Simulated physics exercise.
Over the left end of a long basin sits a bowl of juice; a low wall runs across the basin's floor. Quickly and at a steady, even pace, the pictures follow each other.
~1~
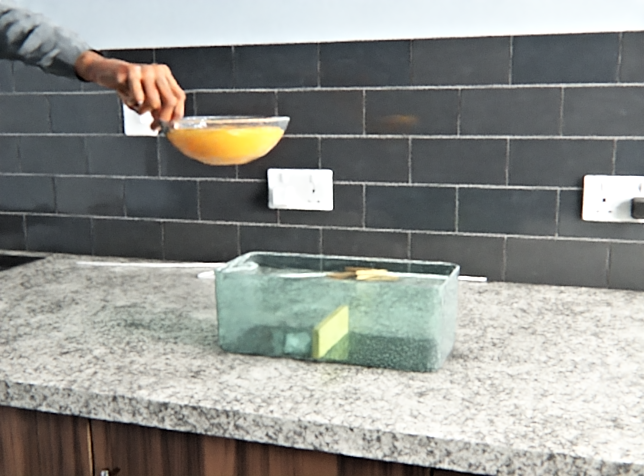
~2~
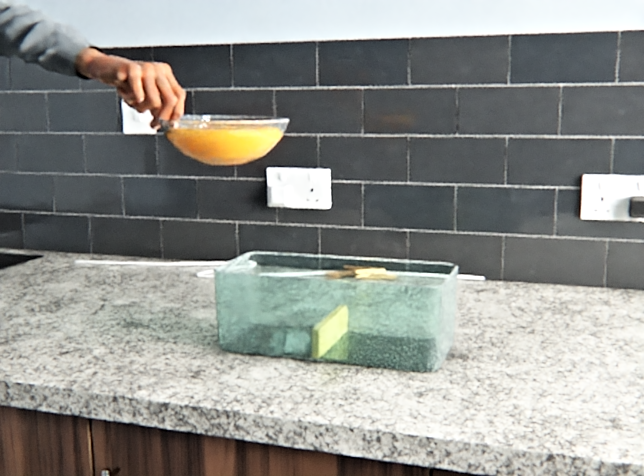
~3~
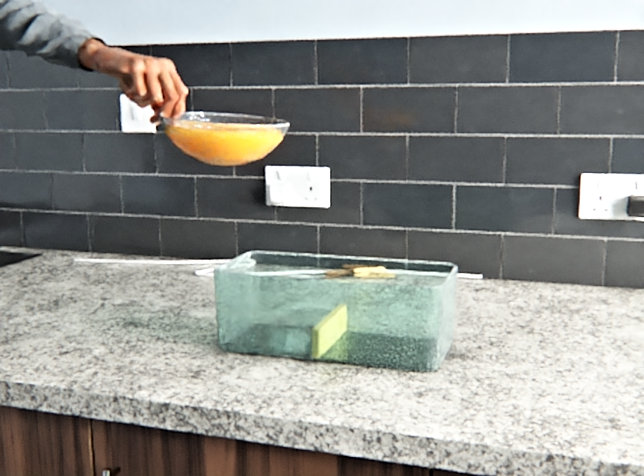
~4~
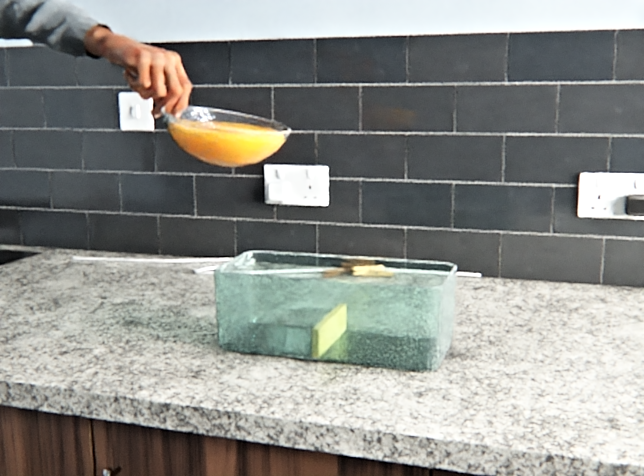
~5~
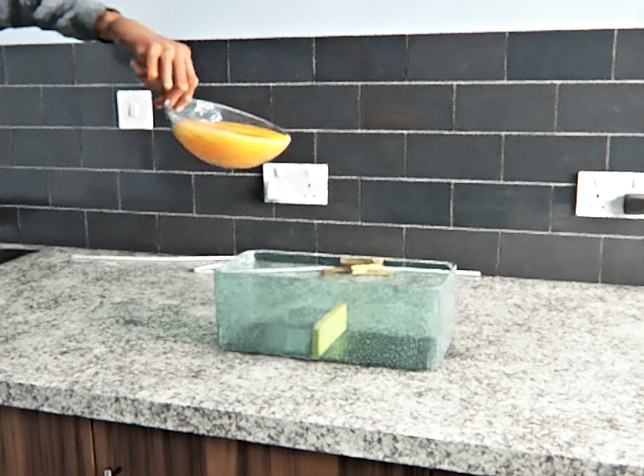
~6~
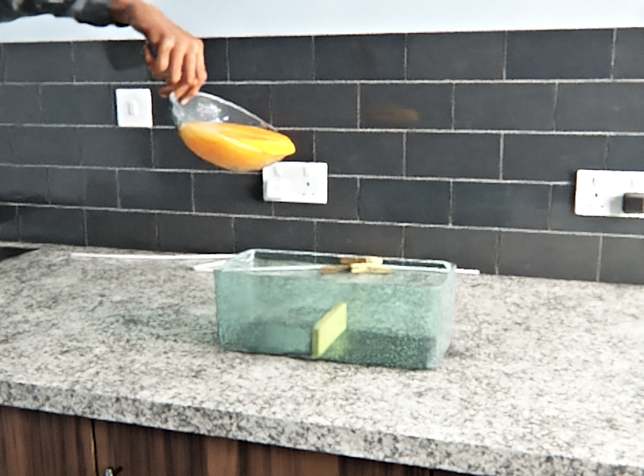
A hand in a grey sleeve reaches in from the upper left, holding a clear glass bowl of orange juice above a speckled grey counter, seen from the front against dark tiles. Below stands a long greenish glass basin with a low yellow-green wall inside and sticks across its top. The hand holds nearly level, then tilts the bowl increasingly rightward, juice reaching its lowered edge, while the view barely shifts.
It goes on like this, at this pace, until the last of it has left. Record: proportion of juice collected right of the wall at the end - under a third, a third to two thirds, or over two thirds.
Looks to me like the right side of the wall gets at least a third but no more than two thirds.
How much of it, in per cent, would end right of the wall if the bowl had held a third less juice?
About 35 percent.
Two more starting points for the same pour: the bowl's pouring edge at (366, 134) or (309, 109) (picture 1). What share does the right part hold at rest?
It comes out at around 70 percent and then around 75 percent.
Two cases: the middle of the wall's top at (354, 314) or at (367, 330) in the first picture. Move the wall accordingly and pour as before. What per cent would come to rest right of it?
10 % then 30 %, approximately.
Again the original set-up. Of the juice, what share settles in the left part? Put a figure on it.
About 50 per cent.
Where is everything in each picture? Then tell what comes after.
In the first frame, tilt 0°; pouring edge (283, 120); surface from (175, 129) to (280, 129); the long basin's rim runs from (232, 263) to (451, 277); the wall's top is at (331, 318).
In the second frame, tilt 1°; pouring edge (283, 122); surface from (175, 128) to (280, 130).
In the third frame, tilt 5°; pouring edge (284, 126); surface from (175, 125) to (280, 132).
In the fourth frame, tilt 11°; pouring edge (285, 134); surface from (177, 122) to (282, 136).
In the fifth frame, tilt 19°; pouring edge (285, 143); surface from (181, 121) to (286, 139).
In the sixth frame, tilt 29°; pouring edge (284, 154); surface from (187, 124) to (274, 143); 6 per cent is over the edge.
A moment on, the bowl is tipped on its side and 6 per cent is still to pour, 11 is left of the wall and 28 right of it.
Next, the bowl is tipped on its side and 0 per cent is still to pour, 46 is left of the wall and 44 right of it.
Then the bowl is tipped on its side and 0 per cent is still to pour, 47 is left of the wall and 45 right of it.
Later the bowl is tipped on its side and 0 per cent is still to pour, 48 is left of the wall and 46 right of it.
Finally, 48 per cent lies left of the wall, 46 right of it and 7 outside.
